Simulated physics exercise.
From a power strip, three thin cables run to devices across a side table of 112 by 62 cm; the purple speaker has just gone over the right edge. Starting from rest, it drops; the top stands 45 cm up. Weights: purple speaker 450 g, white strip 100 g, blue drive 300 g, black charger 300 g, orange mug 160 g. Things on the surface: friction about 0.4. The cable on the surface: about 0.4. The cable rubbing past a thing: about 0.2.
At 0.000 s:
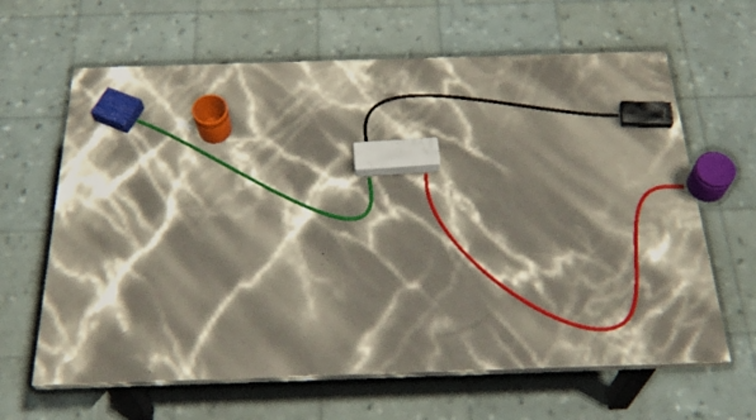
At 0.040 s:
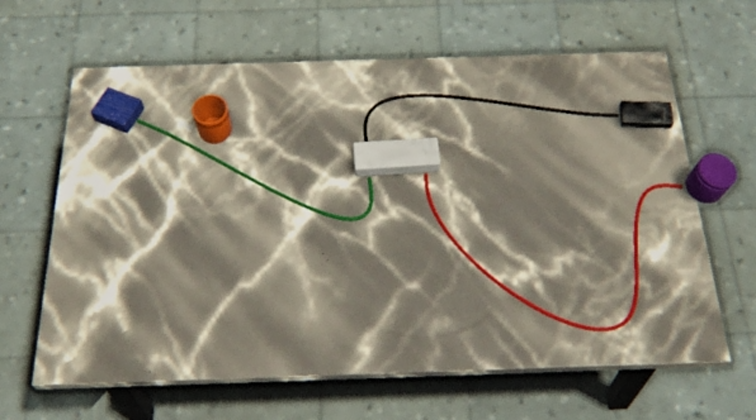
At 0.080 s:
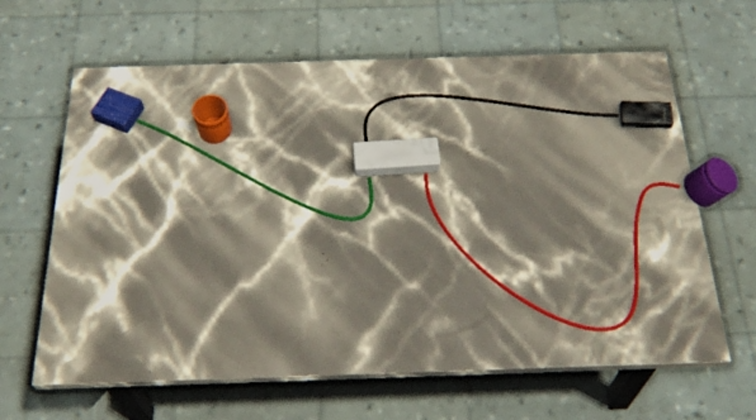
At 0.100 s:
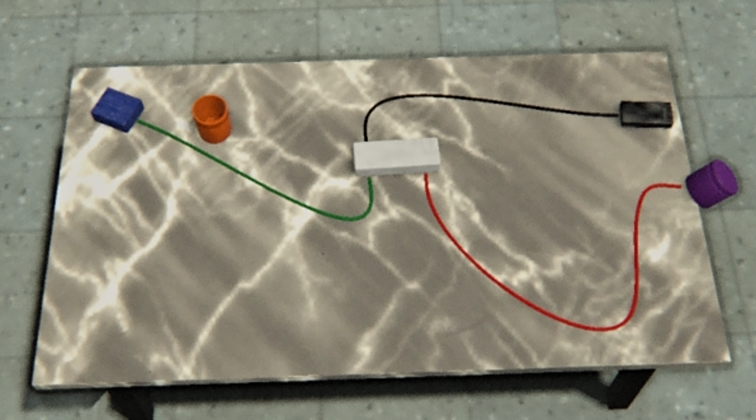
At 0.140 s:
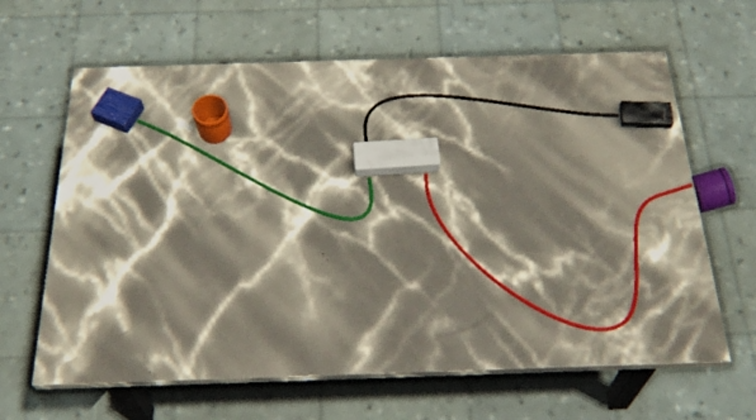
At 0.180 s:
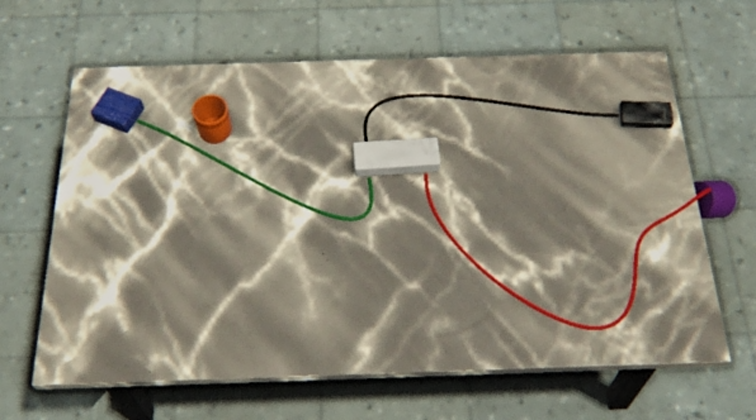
In the video, three cables run from a white strip to devices on a marbled table beside an orange cup, while a purple cylinder tips over the right edge and sinks slightly, drawing the red cable's end after it.
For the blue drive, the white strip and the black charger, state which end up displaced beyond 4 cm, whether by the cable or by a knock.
Blue drive - not displaced; white strip - displaced; black charger - not displaced.
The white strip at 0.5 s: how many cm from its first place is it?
About 9 cm.
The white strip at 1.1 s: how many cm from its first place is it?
12 cm.
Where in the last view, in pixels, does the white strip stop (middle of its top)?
It ends up near pixel (457, 132).
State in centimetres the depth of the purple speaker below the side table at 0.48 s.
40 cm or so.
By 0.5 s, the strip's end of the red cable at (469, 168); white strip 9 cm off its start, purple speaker over the edge.
By 0.8 s, the strip's end of the red cable at (466, 167); white strip 12 cm off its start, purple speaker over the edge.
By 1.1 s, the strip's end of the red cable at (466, 167); white strip 12 cm off its start at (457, 132), purple speaker over the edge.
By 1.4 s, the strip's end of the red cable at (466, 167); white strip 12 cm off its start, purple speaker over the edge.
By 2.6 s, the strip's end of the red cable at (466, 167); white strip 12 cm off its start at (457, 132), blue drive 1 cm off its start at (119, 107), black charger 0 cm off its start at (647, 112), purple speaker over the edge.
